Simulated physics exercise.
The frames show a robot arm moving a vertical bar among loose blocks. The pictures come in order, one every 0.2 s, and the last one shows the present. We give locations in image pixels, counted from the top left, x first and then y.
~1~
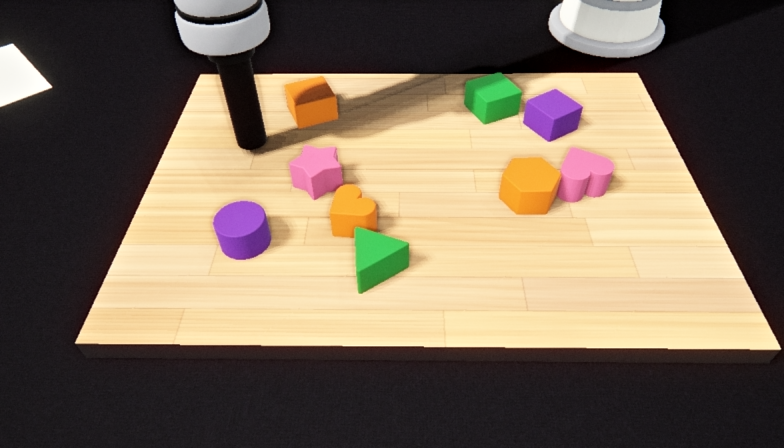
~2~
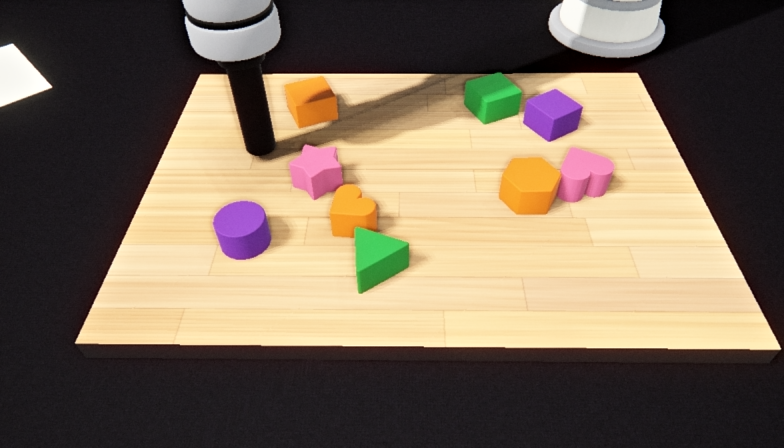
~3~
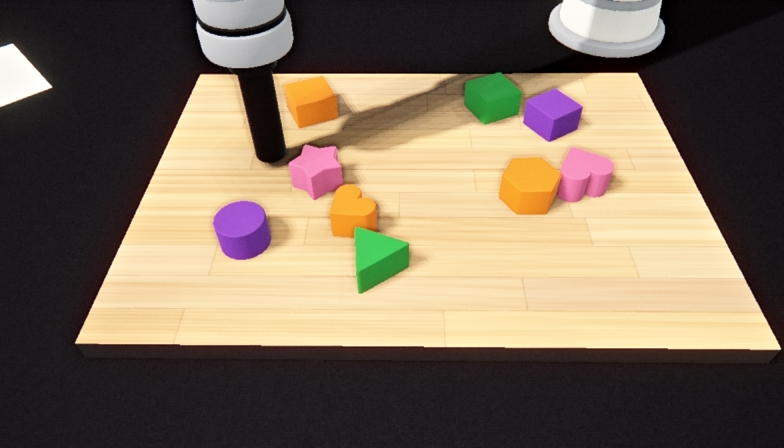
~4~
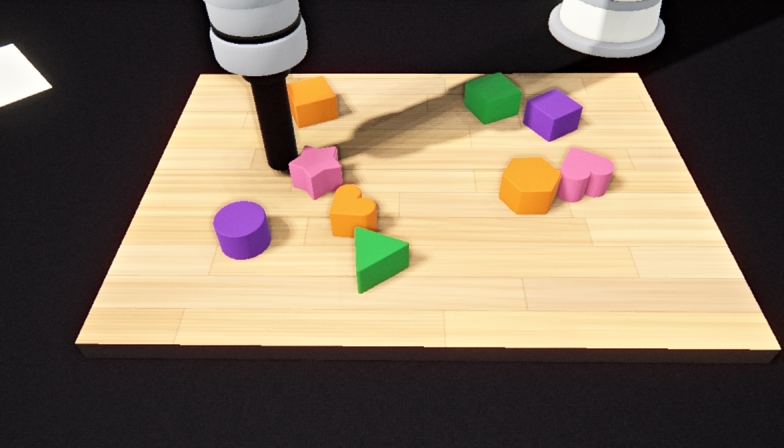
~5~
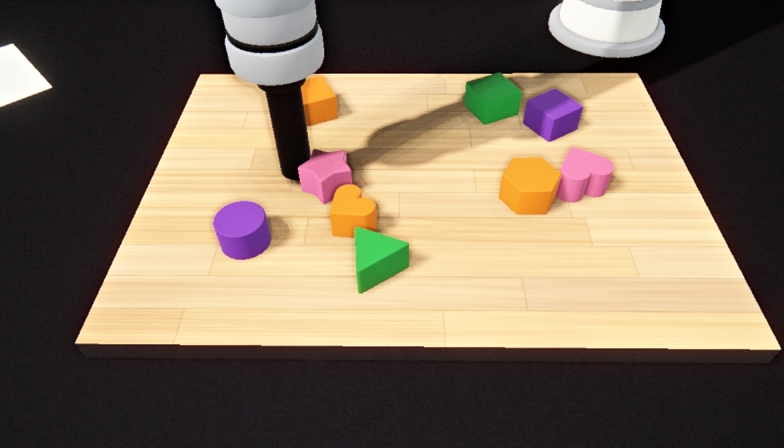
At the start, a robot arm holds a black vertical bar near the upper left of a wooden board scattered with colourful blocks. The bar slides a short way right and toward the viewer, reaches the pink star block and nudges it slightly to the right, while the other blocks stay still.
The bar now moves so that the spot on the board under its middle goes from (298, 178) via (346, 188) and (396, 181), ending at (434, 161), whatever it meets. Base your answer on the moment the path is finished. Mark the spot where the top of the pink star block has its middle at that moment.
Its top middle will sit at (416, 178).
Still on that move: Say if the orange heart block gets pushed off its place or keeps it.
The block moves away from its spot.
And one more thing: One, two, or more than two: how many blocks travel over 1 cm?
The answer is two blocks, counting only moves over 1 cm.
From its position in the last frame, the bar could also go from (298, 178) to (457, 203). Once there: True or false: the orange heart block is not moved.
Verdict: False.
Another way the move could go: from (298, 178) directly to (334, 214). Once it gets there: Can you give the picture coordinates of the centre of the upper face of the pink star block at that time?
In the picture, it is at (363, 176).
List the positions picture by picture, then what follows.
The first picture shows tip of the bar (252, 141), middles of tops, purple circle (239, 218), pink star block (316, 159), orange heart block (351, 201).
The second picture shows bar (261, 147), nothing pushed.
The third picture shows bar (272, 154), nothing pushed.
The fourth picture shows bar (283, 161), nothing pushed.
The fifth picture shows bar (297, 170), purple circle (239, 218), pink star block (326, 163), orange heart block (351, 201).
What follows on the original path. One third of the way, bar (345, 180); pink star block (376, 173); orange heart block (366, 210), turned 45° clockwise.
Two thirds of the way, bar (396, 174); pink star block (414, 178), turned 35° clockwise; orange heart block (369, 210), turned 55° clockwise.
At the end, bar (435, 153); purple circle unmoved; pink star block (416, 178), turned 45° clockwise; orange heart block (369, 210), turned 55° clockwise.
